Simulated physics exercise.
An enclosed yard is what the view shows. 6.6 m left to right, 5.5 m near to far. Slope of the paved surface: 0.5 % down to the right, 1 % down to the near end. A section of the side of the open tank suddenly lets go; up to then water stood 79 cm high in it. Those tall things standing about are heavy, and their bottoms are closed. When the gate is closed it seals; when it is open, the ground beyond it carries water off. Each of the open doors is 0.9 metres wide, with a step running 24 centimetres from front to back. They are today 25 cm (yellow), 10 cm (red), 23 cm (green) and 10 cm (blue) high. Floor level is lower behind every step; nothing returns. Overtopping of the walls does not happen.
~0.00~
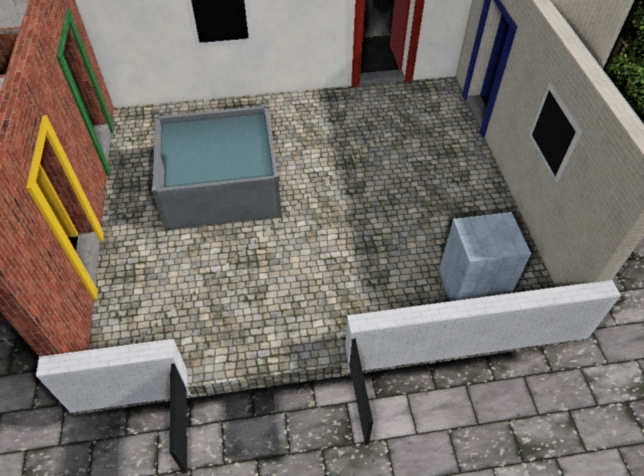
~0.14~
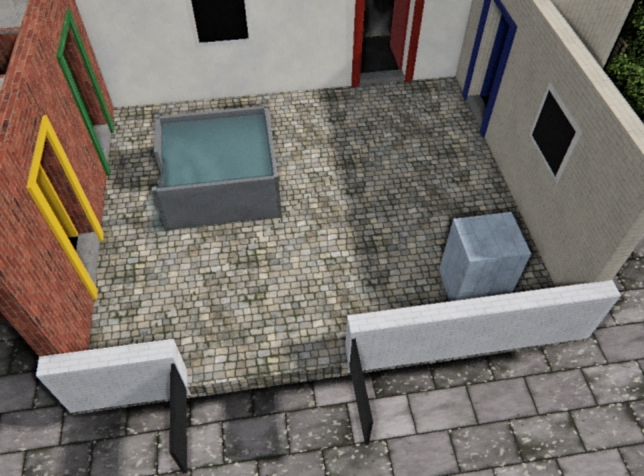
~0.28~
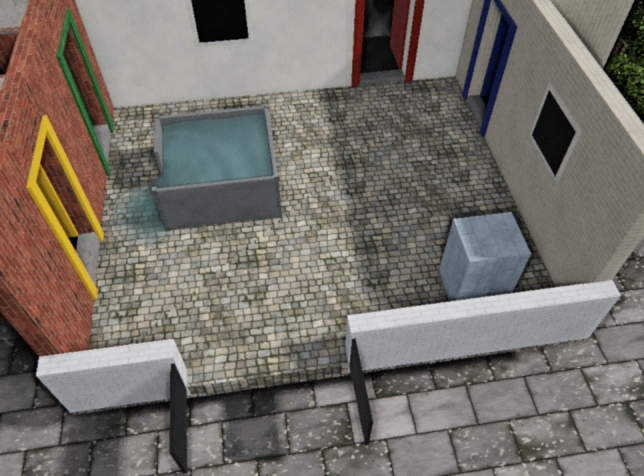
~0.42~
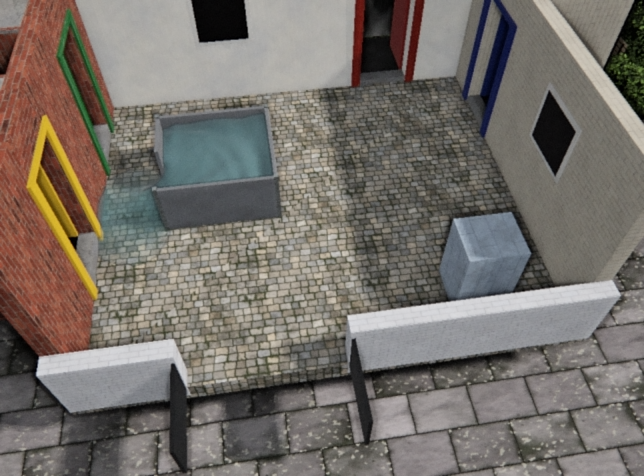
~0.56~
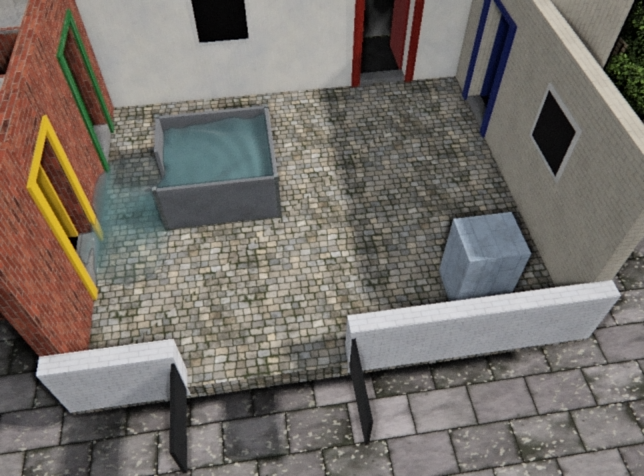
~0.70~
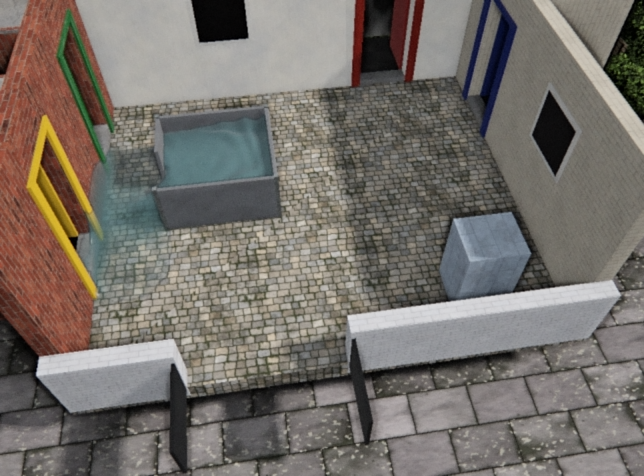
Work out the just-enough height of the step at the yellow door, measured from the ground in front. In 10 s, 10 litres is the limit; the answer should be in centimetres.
It works out at roughly 34 cm.
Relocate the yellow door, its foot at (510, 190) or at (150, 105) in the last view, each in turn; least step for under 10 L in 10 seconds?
8.5 and 22 cm.
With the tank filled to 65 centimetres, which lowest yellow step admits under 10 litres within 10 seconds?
About 27 centimetres.
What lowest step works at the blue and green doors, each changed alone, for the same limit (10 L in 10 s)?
Roughly 6.5 cm for the blue door and roughly 7.0 cm for the green door.
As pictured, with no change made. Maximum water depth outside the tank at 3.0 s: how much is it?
30 cm.
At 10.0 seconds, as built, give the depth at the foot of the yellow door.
The depth there is around 5.5 cm.
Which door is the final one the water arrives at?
Blue, last of all.
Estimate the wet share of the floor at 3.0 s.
About 40 per cent.
After 1.4 s water covers 15 % of the floor, deepest (50 cm) near (103, 222); 34 cm at the yellow door, 16 litres in over its 25 cm step.
After 3.0 s water covers 40 % of the floor, deepest (30 cm) near (103, 222); 20 cm at the yellow door, 36 litres in over its 25 cm step.
After 10.0 s water covers 90 % of the floor, deepest (14 cm) near (563, 318); 6 cm at the yellow door, 36 litres in over its 25 cm step.
At the yellow door as built, the water arrived by 0.6 s and peaked near 40 cm at 0.7 s.
With a step of 28 cm, 25 litres would have come in within the 10 s; with 38 cm, 4 litres. So under 10 litres takes about 34 cm.
